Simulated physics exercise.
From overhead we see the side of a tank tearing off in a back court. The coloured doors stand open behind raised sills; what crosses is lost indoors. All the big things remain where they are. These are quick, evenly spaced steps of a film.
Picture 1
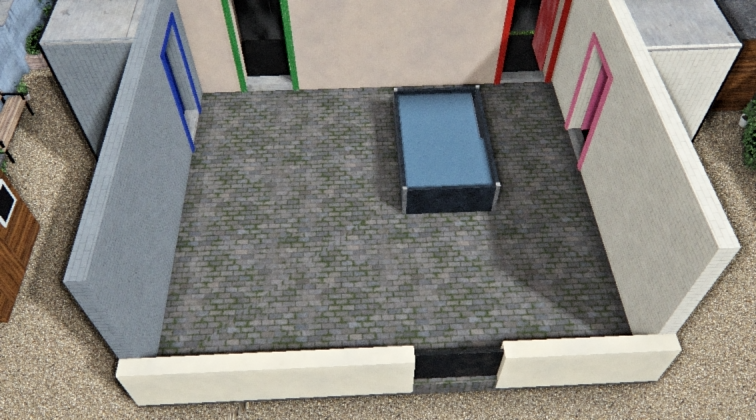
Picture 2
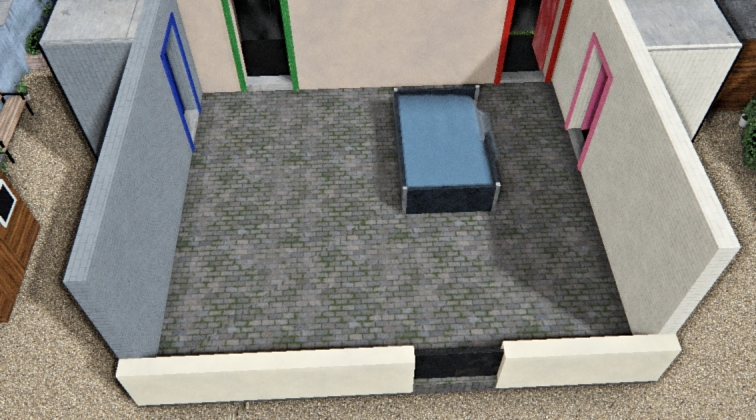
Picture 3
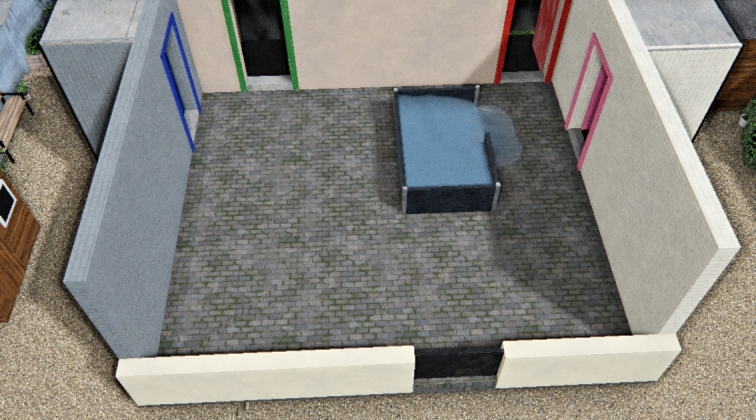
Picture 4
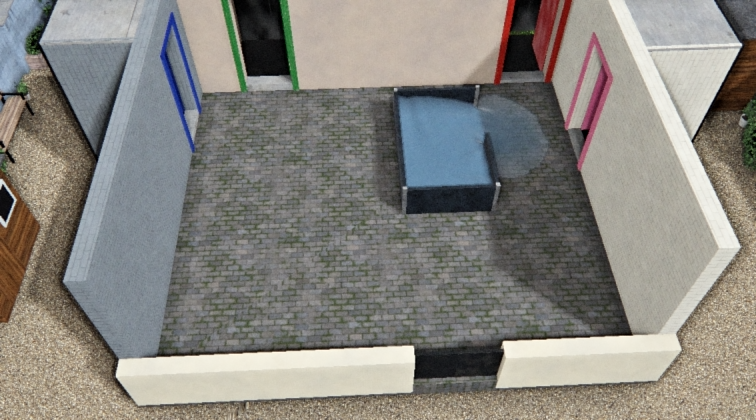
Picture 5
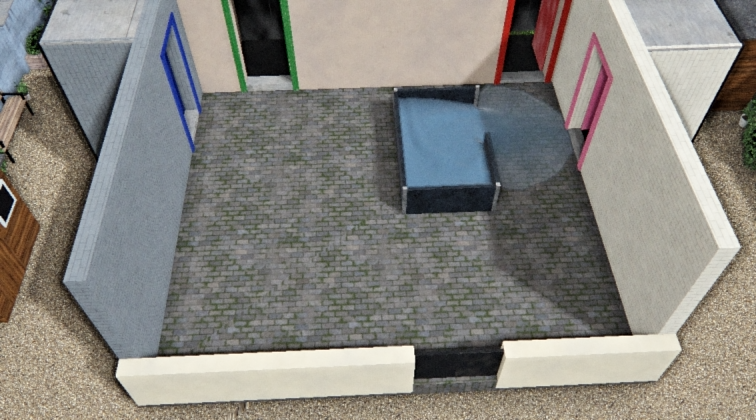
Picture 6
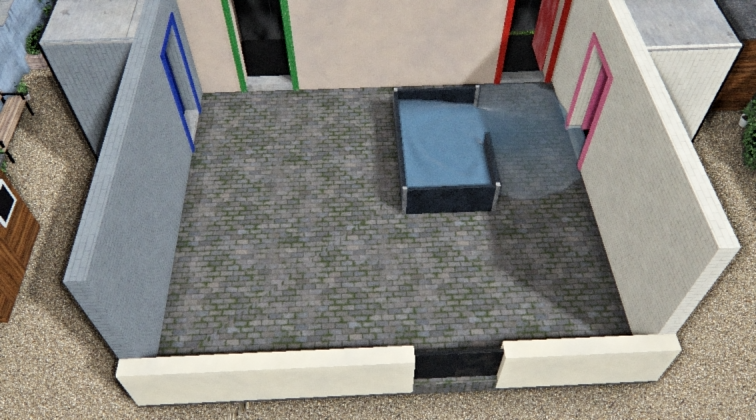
The video shows a water tank standing in a paved, walled courtyard with coloured doorways; its right side gives way and water pours out, spreading rightward across the paving towards the pink doorway while the level inside drops.
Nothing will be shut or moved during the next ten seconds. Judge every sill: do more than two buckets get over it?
Blue door: Two buckets or fewer; pink door: Over two buckets; red door: Over two buckets; green door: Two buckets or fewer.
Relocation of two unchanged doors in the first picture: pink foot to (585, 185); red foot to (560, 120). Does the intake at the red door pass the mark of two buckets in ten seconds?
Looking at it, red tops the limit here.
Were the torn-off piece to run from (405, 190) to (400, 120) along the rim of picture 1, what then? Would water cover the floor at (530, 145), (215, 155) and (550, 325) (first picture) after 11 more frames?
Going in your order, I'd say still bare, then drenched, then still bare.
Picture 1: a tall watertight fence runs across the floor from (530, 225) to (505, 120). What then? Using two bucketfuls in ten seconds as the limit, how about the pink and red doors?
The pink door remains below, while the red door ends up above.
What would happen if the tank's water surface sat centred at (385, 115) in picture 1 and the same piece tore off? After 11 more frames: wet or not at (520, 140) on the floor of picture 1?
Submerged.
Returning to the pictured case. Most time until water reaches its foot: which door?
Last comes the blue one.
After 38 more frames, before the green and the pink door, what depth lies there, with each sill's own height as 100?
Approx. 10 % then 290 %.
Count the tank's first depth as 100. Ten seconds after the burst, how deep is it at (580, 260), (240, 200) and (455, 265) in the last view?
About 4, 2 and 4 per cent.
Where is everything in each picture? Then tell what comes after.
The first frame shows the water tank at (443, 138) is whole and still.
In the second frame, the front is at a hidden place, out from the gap at (478, 129).
In the third frame, water pours out at (477, 129) and has run to (517, 153).
In the fourth frame, the front is at (544, 145), out from the gap at (477, 130).
In the fifth frame, the front is at (571, 146), out from the gap at (477, 130).
In the sixth frame, the front is at (587, 151), out from the gap at (477, 129).
A moment on, water covers 10 % of the floor; the blue door not reached, the pink door far over two buckets in, the red door under two buckets in, the green door not reached.
Next, water covers 15 % of the floor; the blue door not reached, the pink door far over two buckets in, the red door far over two buckets in, the green door not reached.
Then, water covers 25 % of the floor; the blue door not reached, the pink door far over two buckets in, the red door far over two buckets in, the green door not reached.
Later, water covers 40 % of the floor; the blue door not reached, the pink door far over two buckets in, the red door far over two buckets in, the green door wet at the sill, nothing in.
In the end, water covers 65 % of the floor; the blue door wet at the sill, nothing in, the pink door far over two buckets in, the red door far over two buckets in, the green door wet at the sill, nothing in.
